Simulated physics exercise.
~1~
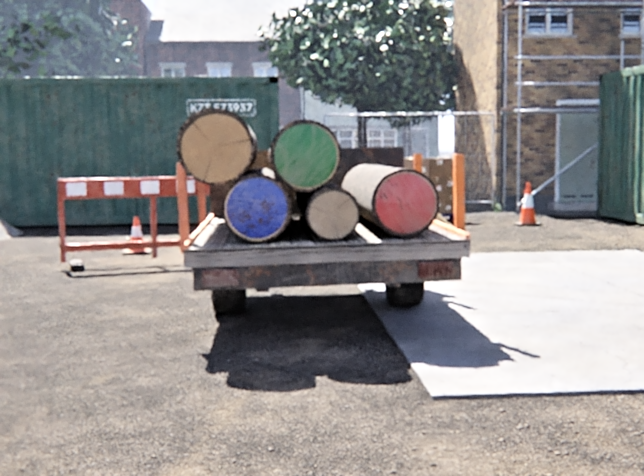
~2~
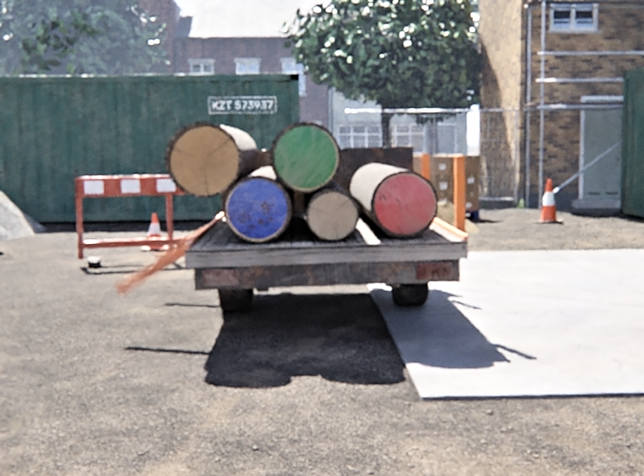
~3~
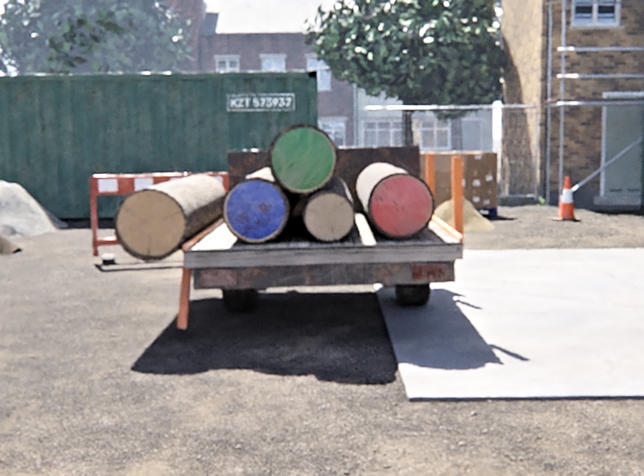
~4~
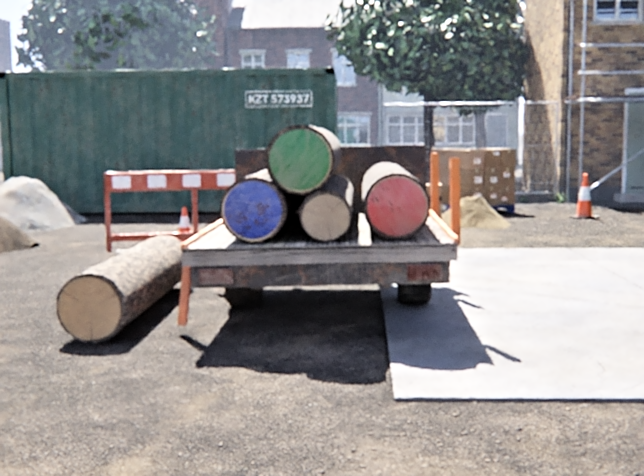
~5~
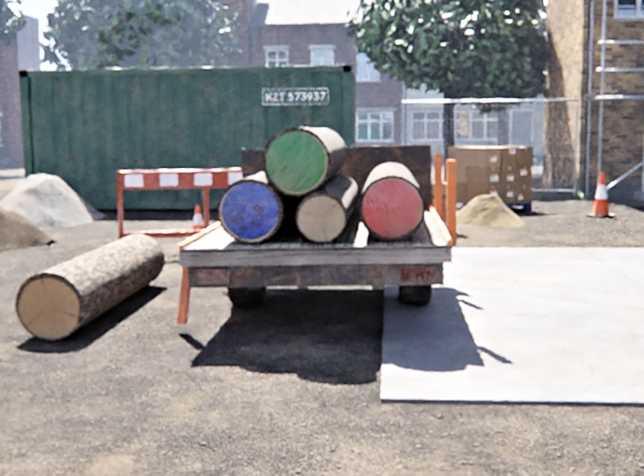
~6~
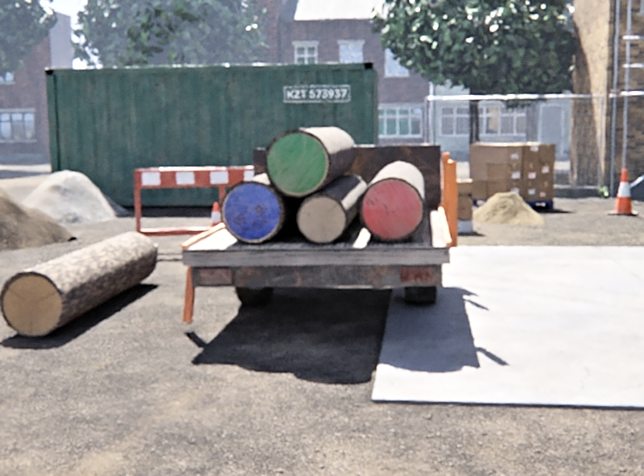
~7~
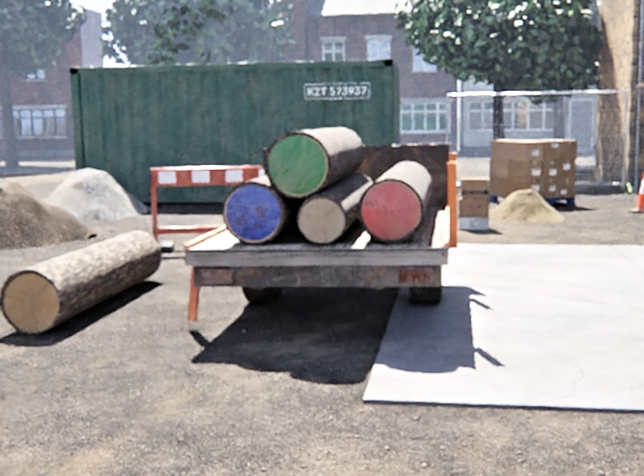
A plain-ended log perched on the upper left of a trailer's stack rolled off as the orange posts on that side dropped, landed on the gravel and rolled slightly left before stopping, while the green, blue, red and other plain logs stayed aboard.
